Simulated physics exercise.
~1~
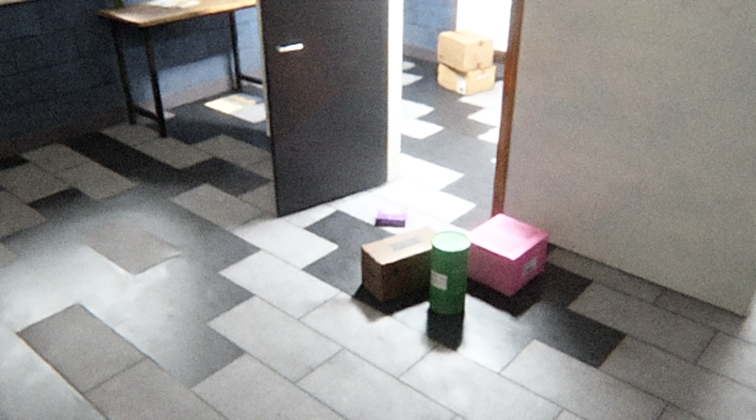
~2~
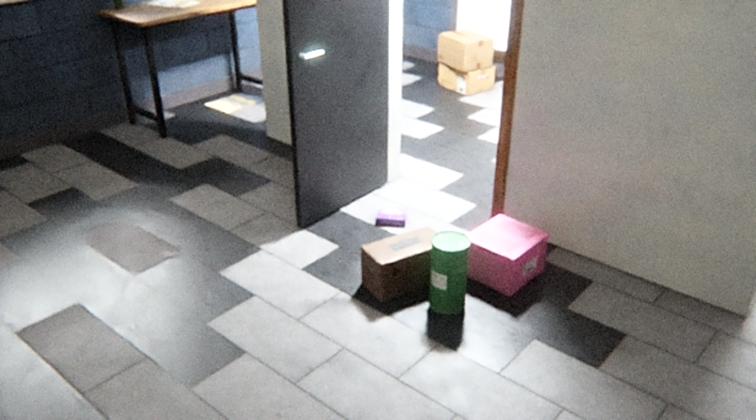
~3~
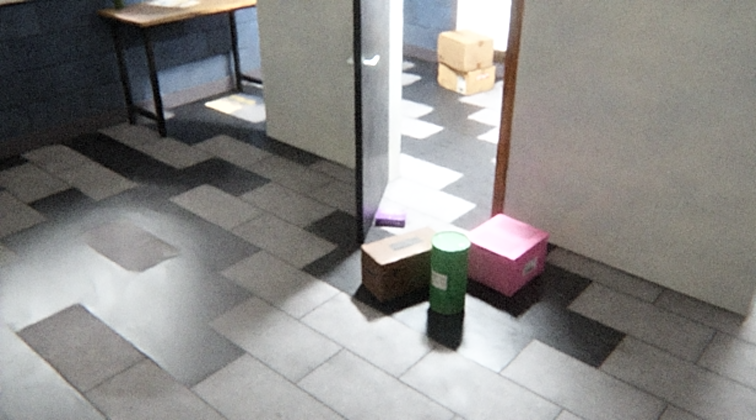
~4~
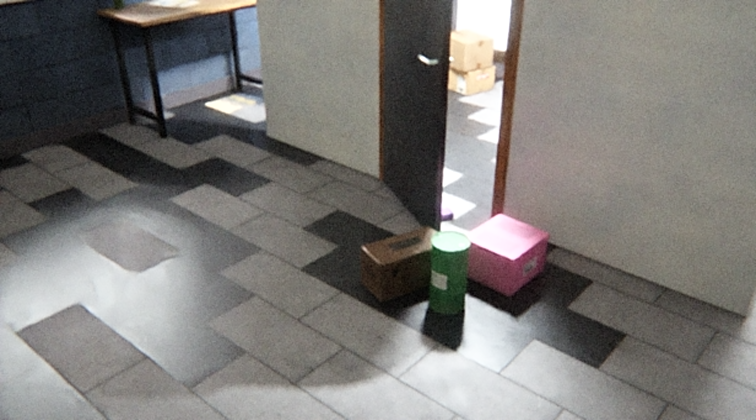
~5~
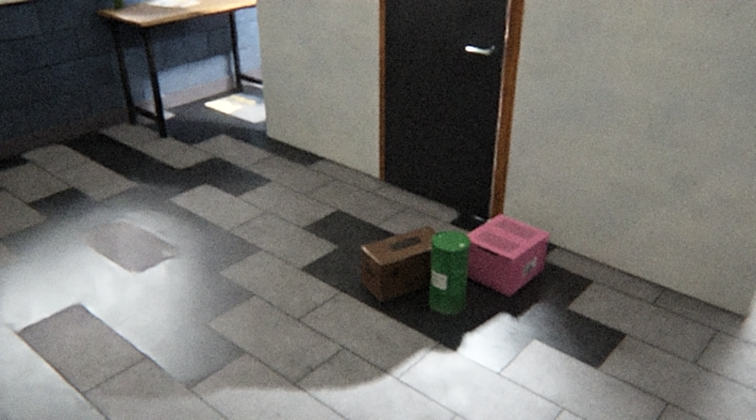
In a room with a tiled floor, an open black door swung steadily toward its frame, sweeping a small purple packet along behind it, and ended fully shut, hiding the packet, while the brown toolbox, green canister and pink tote stayed put outside.
